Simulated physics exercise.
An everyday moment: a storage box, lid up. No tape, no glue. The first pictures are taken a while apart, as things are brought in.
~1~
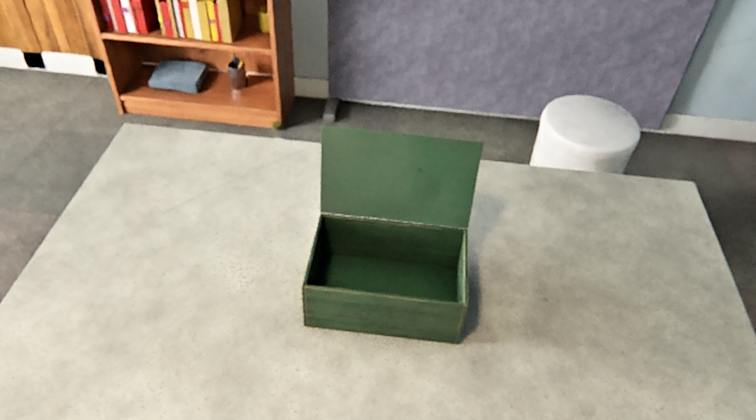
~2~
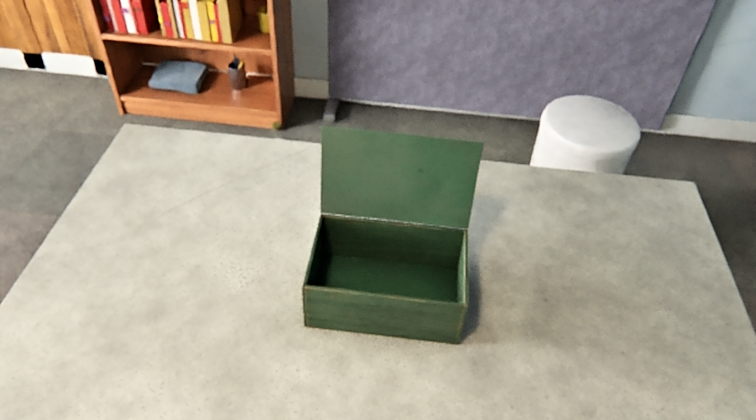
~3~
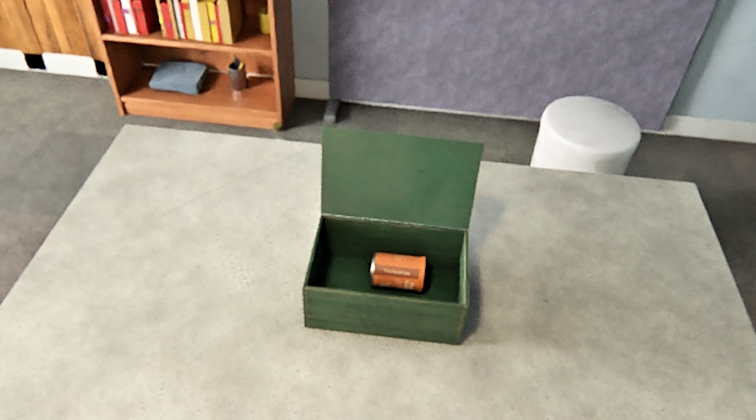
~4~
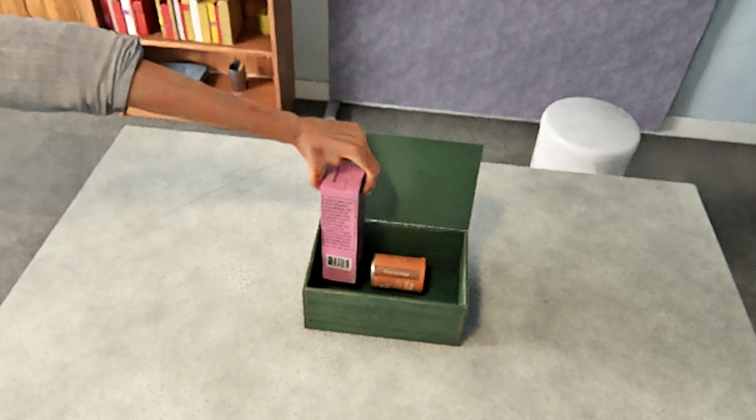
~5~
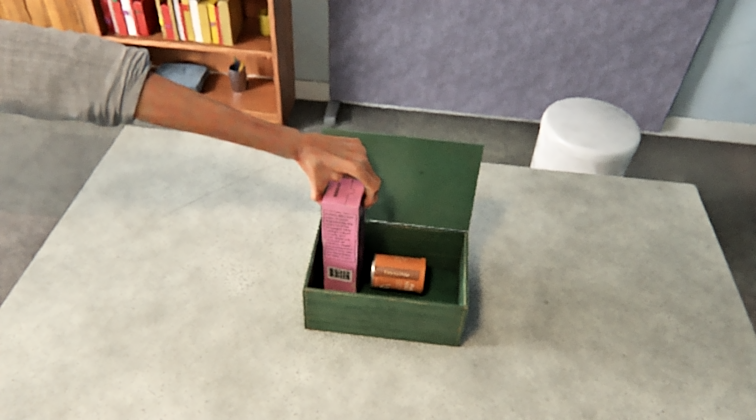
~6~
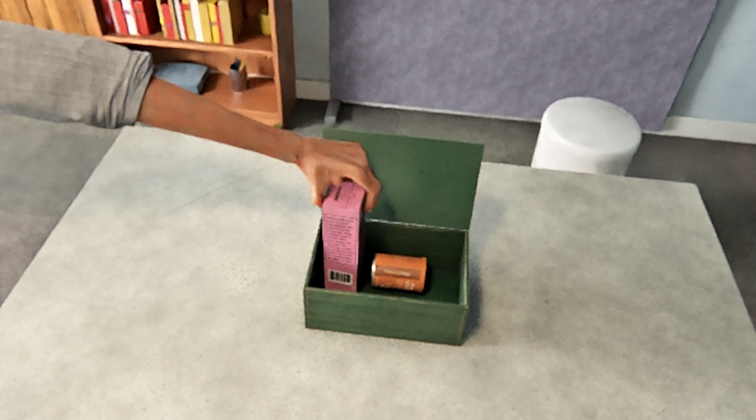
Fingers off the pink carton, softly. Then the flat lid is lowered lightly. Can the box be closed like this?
Outcome: The lid will not close.
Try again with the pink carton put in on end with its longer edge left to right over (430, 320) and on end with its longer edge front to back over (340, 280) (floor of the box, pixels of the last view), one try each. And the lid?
First, it stays ajar; second, it stays ajar.
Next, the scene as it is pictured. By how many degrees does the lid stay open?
About 30°.
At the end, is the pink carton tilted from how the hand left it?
It ends up tilted.
Then, 1.10 s later than the last frame, lid starting down.
Then, 2.70 s later than the last frame, lid 65° above the rim; pink carton tilted by 10° near (343, 246).
Then, 3.10 s later than the last frame, lid 45° above the rim; pink carton tilted by 27° near (338, 260).
Then, 3.80 s later than the last frame, lid 31° above the rim; pink carton tilted by 41° near (335, 267).
When it is over, lid 30° above the rim; lying over in the box, pink carton; orange tin as before. End places, in pixels of the last picture, pink carton near (335, 266).
